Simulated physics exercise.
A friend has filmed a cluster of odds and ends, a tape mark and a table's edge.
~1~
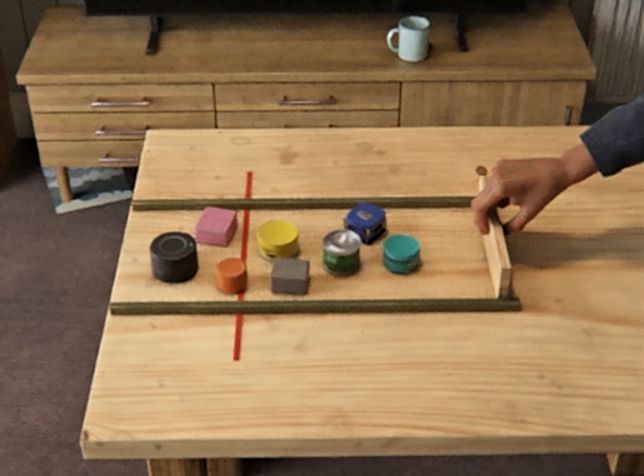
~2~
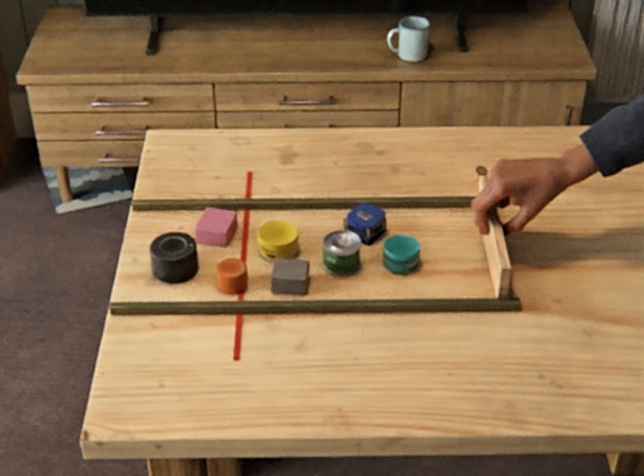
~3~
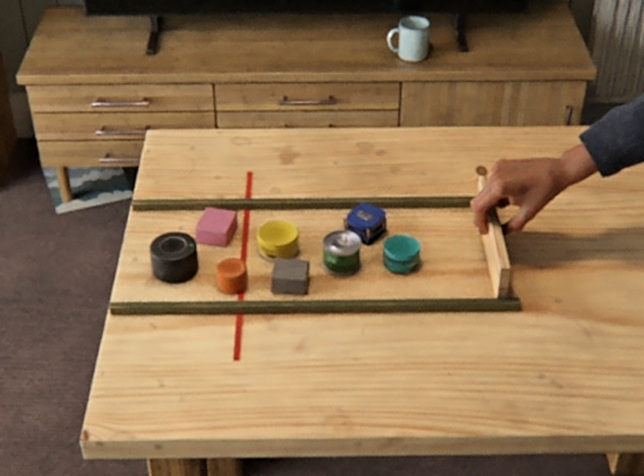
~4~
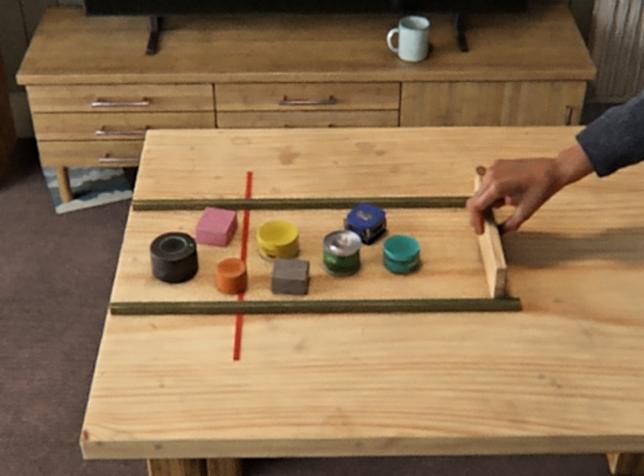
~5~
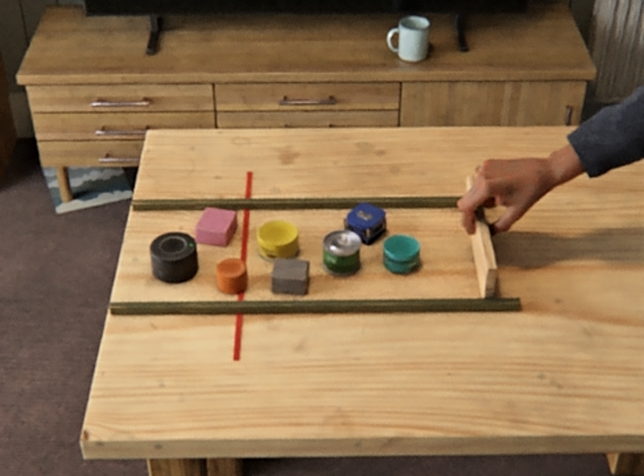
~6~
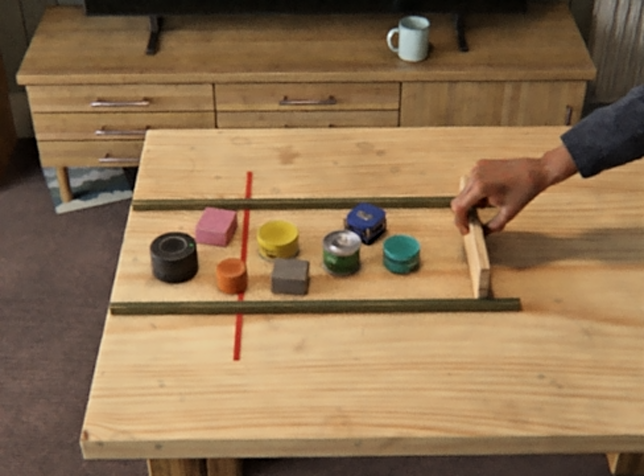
A hand in a dark sleeve at the right holds an upright wooden board between two dark green strips on a pale wooden table, seen from above by a still camera, with a low cabinet and a light blue mug behind. Black, pink, orange, yellow, grey, green, blue and teal objects sit around and right of a red line. The board stays still, then the hand slides it slightly left, touching none of them.
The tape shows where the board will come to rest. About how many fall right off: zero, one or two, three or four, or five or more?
In the end the number that fall off is zero.
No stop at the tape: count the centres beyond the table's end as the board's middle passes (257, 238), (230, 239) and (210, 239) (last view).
Past the end: 0, 0 and 1.
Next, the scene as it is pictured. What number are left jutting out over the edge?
Overhanging: 0.
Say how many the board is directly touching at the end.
That makes 3.
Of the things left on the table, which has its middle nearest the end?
It is the black lid.
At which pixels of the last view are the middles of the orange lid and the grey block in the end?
The orange lid at (191, 280), the grey block at (224, 280).
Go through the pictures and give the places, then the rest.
The first frame shows black lid (174, 257); pink block (217, 226); orange lid (232, 276); board (493, 236); tape (244, 256).
The second frame shows pink block (217, 227); board (493, 236).
The third frame shows orange lid (232, 276); blue case (366, 224).
The fourth frame shows black lid (174, 257); yellow pot (278, 241).
The fifth frame shows pink block (217, 227); grey block (290, 276).
The sixth frame shows black lid (174, 257); pink block (217, 227); orange lid (232, 276); board (473, 236); tape (244, 256).
A little later, none off yet; black lid at rest near (174, 257); pink block at rest near (217, 227); orange lid at rest near (232, 276).
When it is over, the number that fall off is zero.
